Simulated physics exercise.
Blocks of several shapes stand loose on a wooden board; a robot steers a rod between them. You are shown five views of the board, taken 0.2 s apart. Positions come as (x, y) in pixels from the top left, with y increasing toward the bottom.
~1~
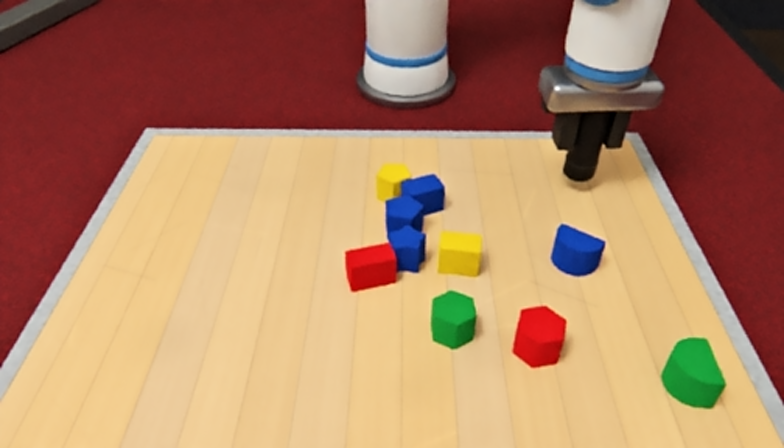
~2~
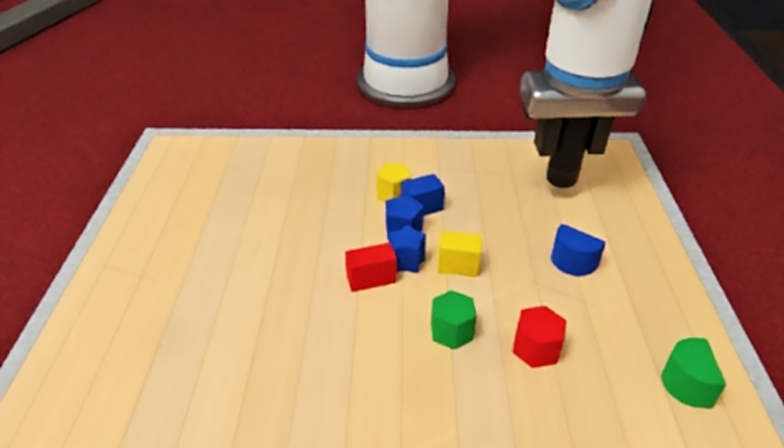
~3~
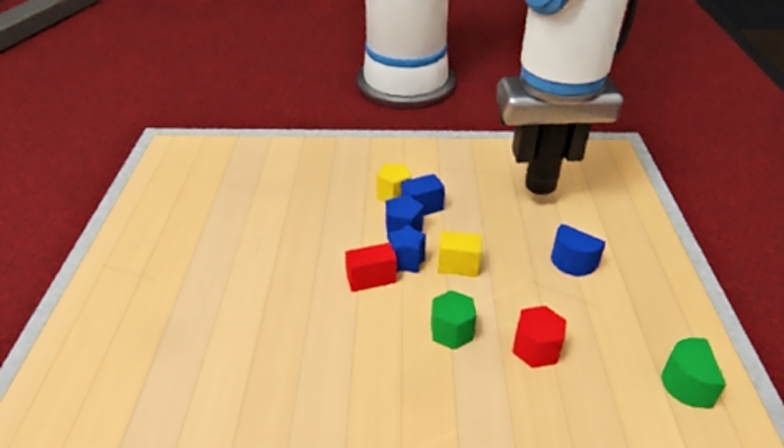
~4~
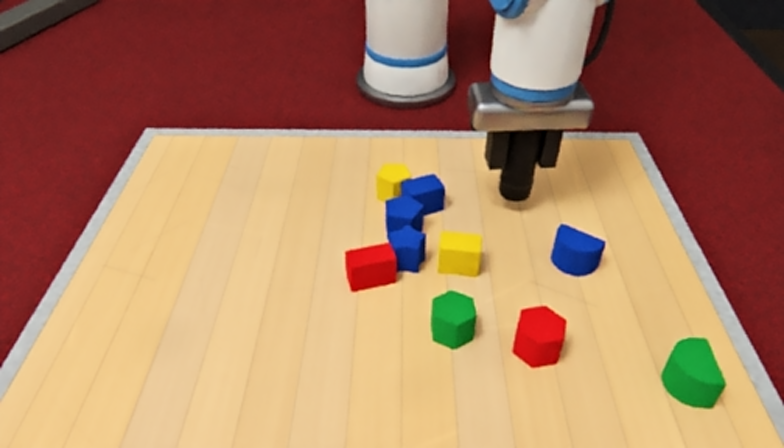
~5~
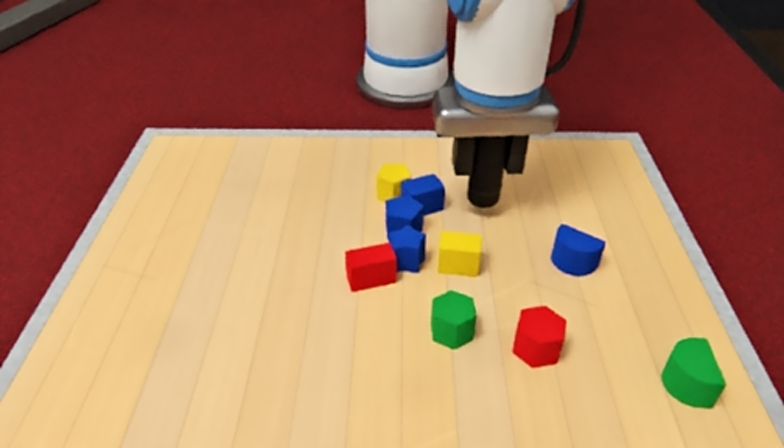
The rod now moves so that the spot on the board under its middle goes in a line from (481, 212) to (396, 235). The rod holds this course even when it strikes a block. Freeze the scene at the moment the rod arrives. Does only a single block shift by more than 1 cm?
Yes
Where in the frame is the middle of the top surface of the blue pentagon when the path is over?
Near (361, 209).
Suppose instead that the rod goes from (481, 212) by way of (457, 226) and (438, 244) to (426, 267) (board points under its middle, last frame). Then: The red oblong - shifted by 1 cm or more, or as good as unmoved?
It ends up somewhere else.
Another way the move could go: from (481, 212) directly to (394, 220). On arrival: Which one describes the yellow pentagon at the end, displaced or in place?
It shifts position.
The first path, step by step. Halfway along, rod at (440, 210); nothing pushed yet.
At the end, rod at (396, 222); blue pentagon at (361, 209), turned 40° clockwise; blue oblong still.
